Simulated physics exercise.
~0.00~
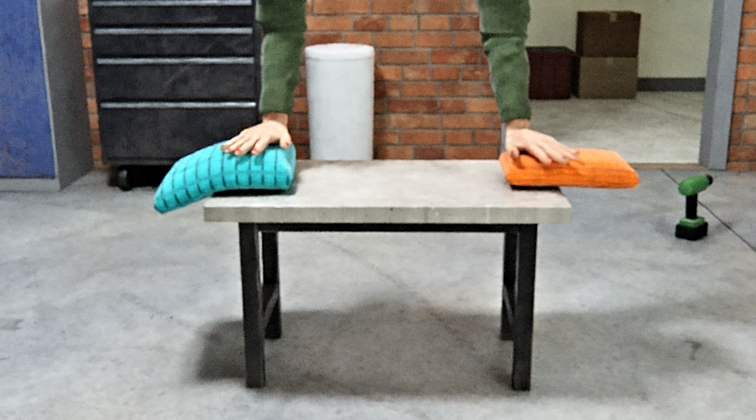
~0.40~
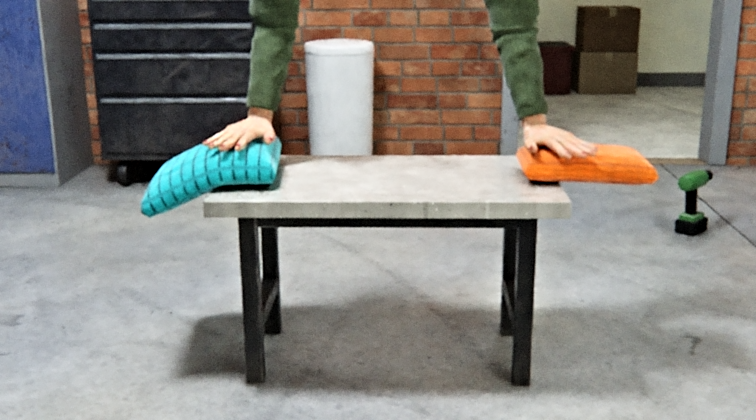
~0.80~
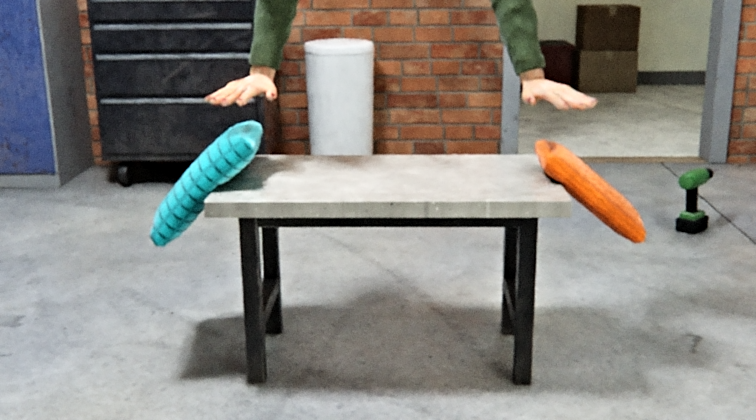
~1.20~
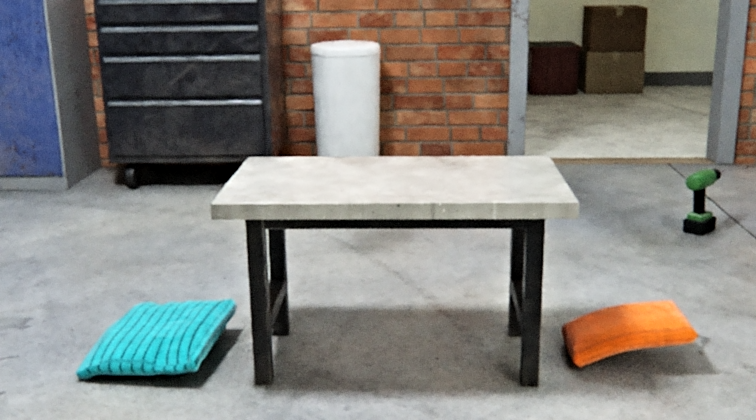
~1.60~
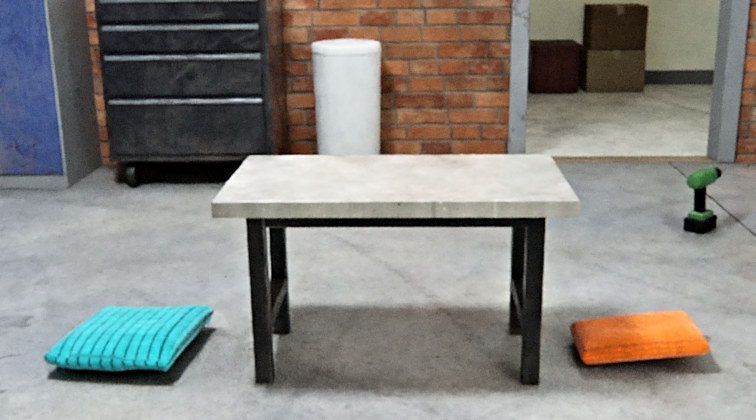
Turquoise cushion and orange sack being pushed apart by two hands on a bench, then tipping off opposite ends onto the floor.
